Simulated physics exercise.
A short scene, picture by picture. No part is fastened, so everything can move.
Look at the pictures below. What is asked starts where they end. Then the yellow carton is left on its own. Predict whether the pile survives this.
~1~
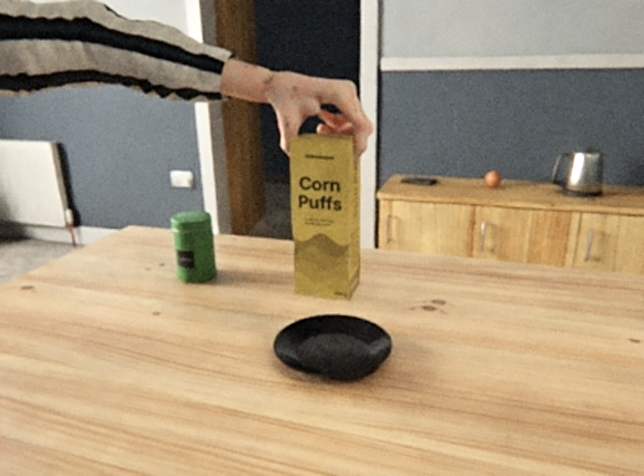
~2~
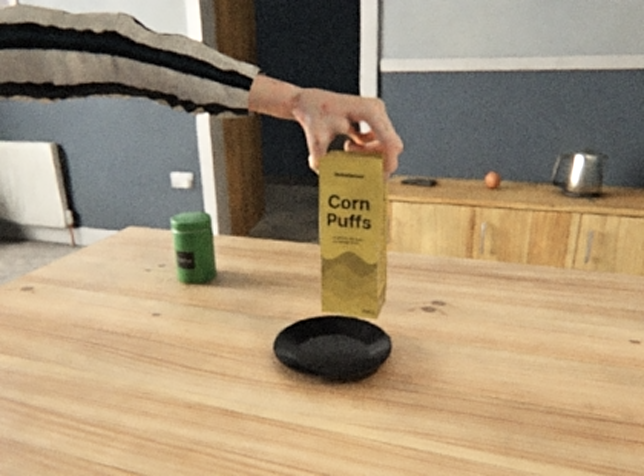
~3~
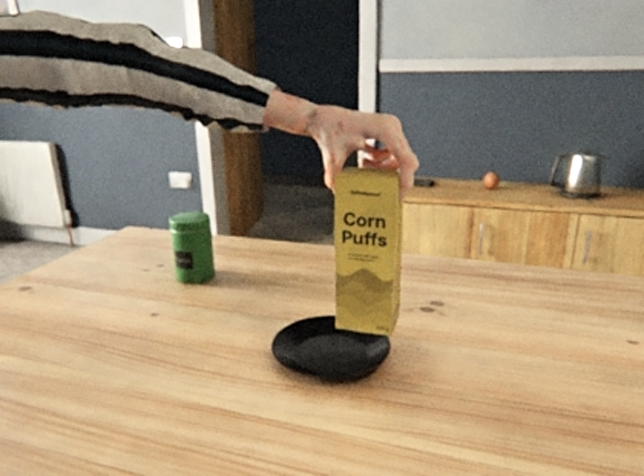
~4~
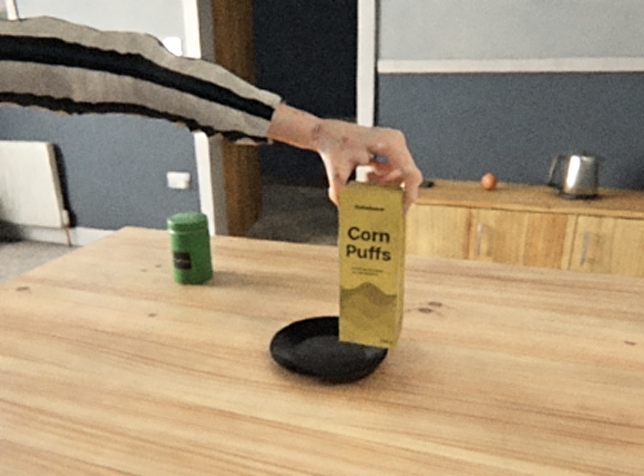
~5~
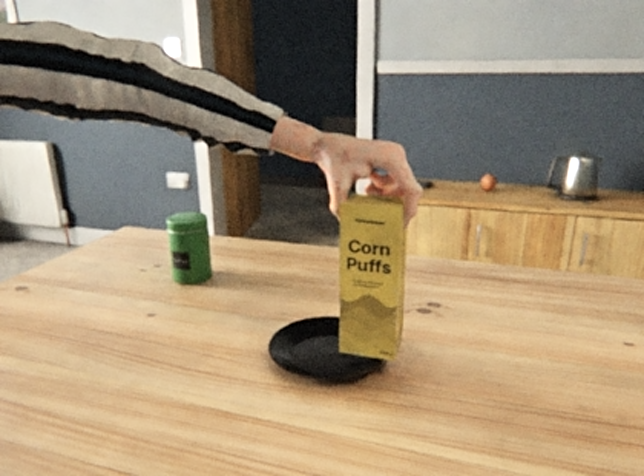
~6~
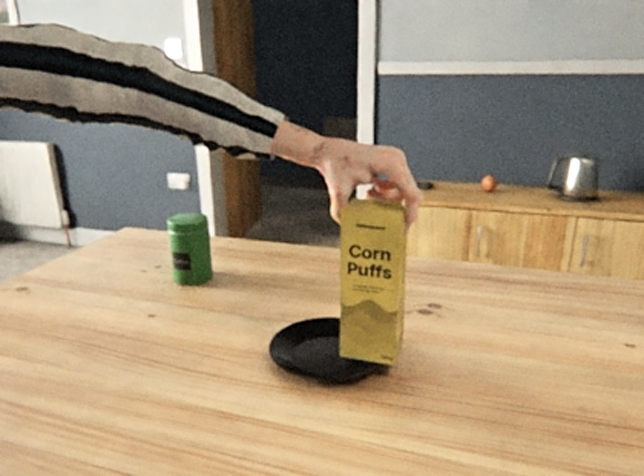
I expect nothing will drop.
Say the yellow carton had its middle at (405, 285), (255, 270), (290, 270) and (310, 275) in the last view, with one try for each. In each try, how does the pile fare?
Attempt one, the pile falls over; attempt two, it falls over; attempt three, it survives; attempt four, it survives.
Then, 0.50 s later than the last frame, all is still.
Then, 1.20 s later than the last frame, yellow carton resting near (374, 282).
When it is over, all 3 as before. End places, in pixels of the last picture, yellow carton near (374, 282). The pile stays up.
